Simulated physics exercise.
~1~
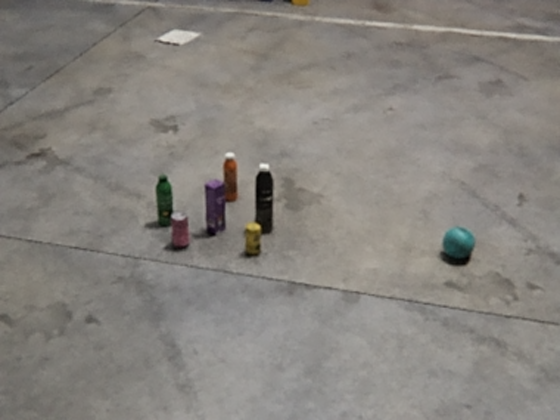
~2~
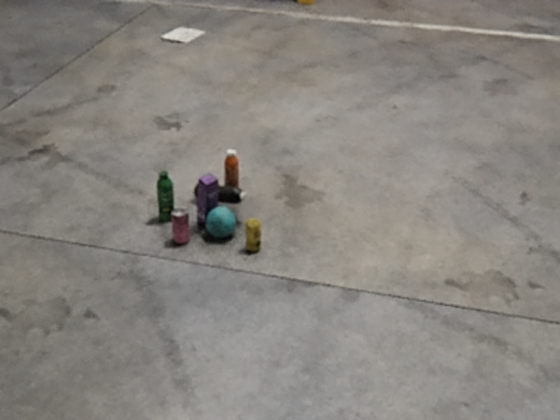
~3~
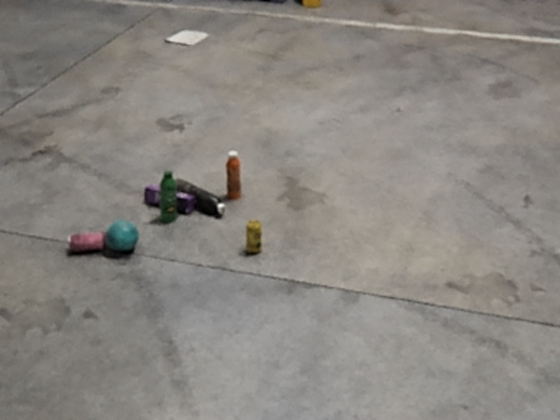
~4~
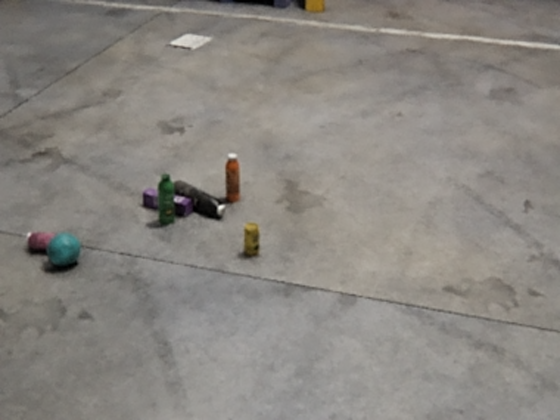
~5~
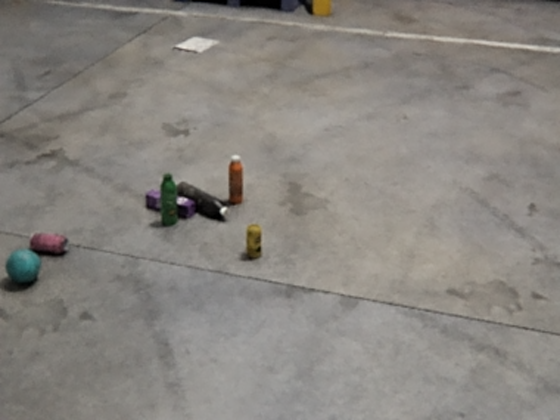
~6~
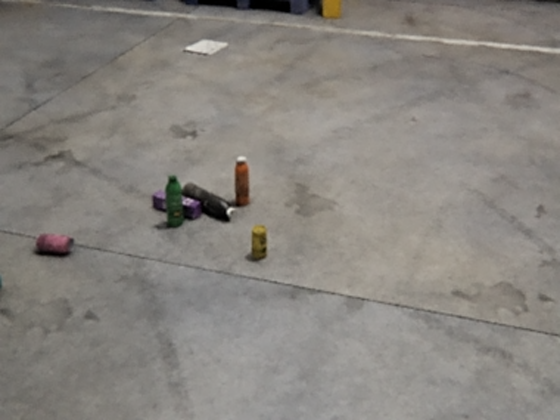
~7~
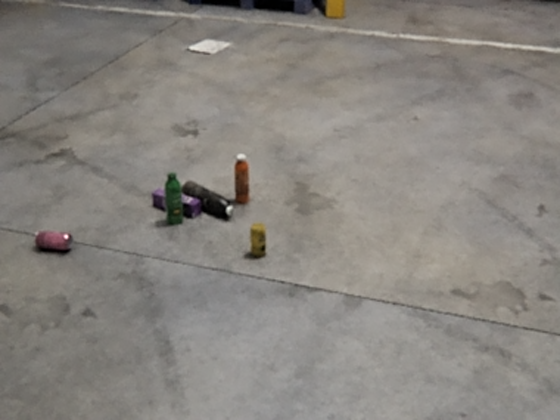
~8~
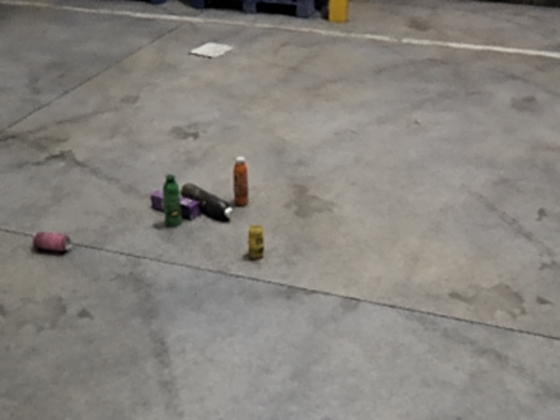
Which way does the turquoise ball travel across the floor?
The turquoise ball travels to the left, through the group of bottles and cans and on out of view.
